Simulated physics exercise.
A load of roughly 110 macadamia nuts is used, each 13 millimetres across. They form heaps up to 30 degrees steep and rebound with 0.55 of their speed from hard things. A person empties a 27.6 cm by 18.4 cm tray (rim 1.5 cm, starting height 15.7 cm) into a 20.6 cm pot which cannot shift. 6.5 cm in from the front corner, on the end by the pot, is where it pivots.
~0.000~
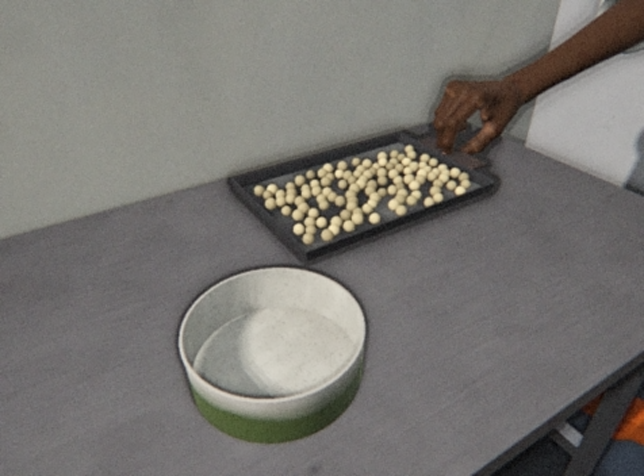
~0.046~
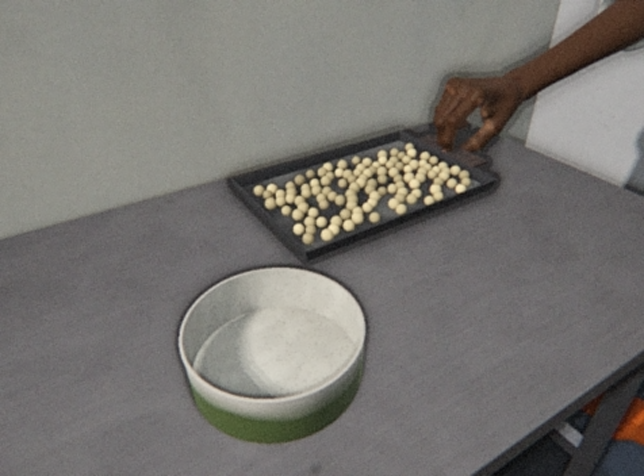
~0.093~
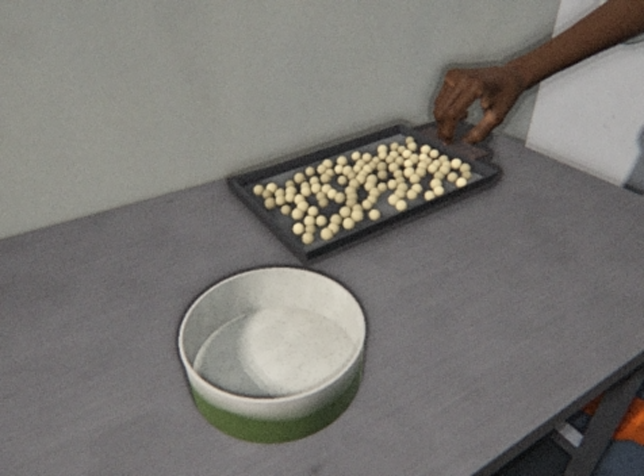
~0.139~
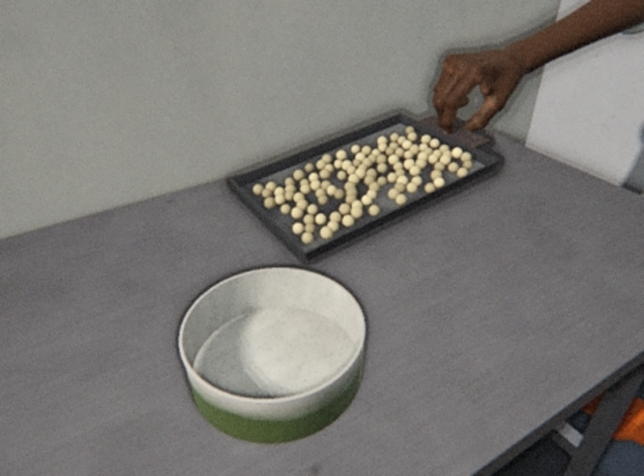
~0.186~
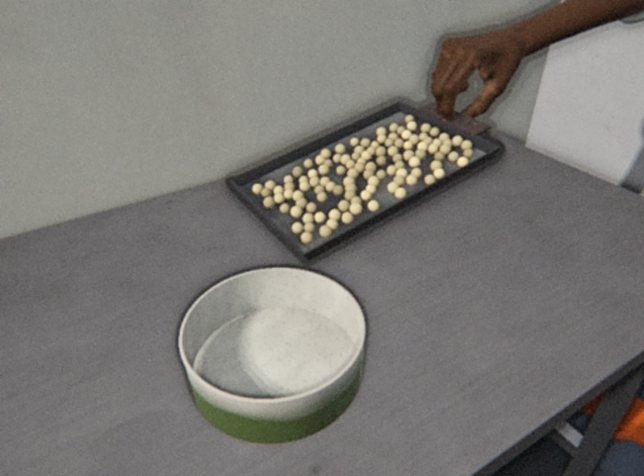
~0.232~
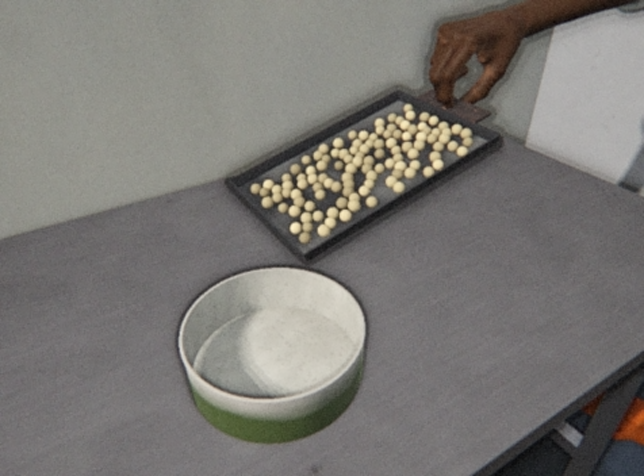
On a grey table against a plain wall, a dark tray covered with small, round, pale nuts rests behind a white and green pot. A hand at the right end gradually raises that side, tilting the tray slightly toward the left, while the nuts stay spread across it and the pot remains still.
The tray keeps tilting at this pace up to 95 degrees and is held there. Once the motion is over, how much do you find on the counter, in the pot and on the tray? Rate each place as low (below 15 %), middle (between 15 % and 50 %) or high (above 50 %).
Ratings: Counter middle; pot high; tray low.
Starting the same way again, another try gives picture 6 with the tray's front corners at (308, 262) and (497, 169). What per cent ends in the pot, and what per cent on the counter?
Pot 55 % / counter 45 %.
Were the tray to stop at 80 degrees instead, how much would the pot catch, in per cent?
I'd put it at close to 65 per cent.
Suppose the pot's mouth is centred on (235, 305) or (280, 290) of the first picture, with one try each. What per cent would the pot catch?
Spot one: Some 90 per cent; spot two: Some 85 per cent.
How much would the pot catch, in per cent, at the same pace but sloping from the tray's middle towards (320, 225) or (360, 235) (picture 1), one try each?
First try: Around 100 percent; second try: Around 80 percent.
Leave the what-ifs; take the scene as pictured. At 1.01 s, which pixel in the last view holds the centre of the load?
Expected load position: Near (266, 215).
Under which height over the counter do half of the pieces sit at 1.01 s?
About 18 cm.
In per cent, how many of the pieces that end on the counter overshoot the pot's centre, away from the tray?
Around 80 in a hundred.
Then, at 0.70 s, tilt 53 degrees; the tray holds 100 %, the pot 0 %.
After 1.01 s, tilt 79 degrees; the tray holds 75 %, the pot 10 %.
After 1.41 s, tilt 95 degrees; the tray holds 0 %, the pot 70 %.
In the end, at 2.2 s, counter 30 %, pot 70 %, tray 0 %.
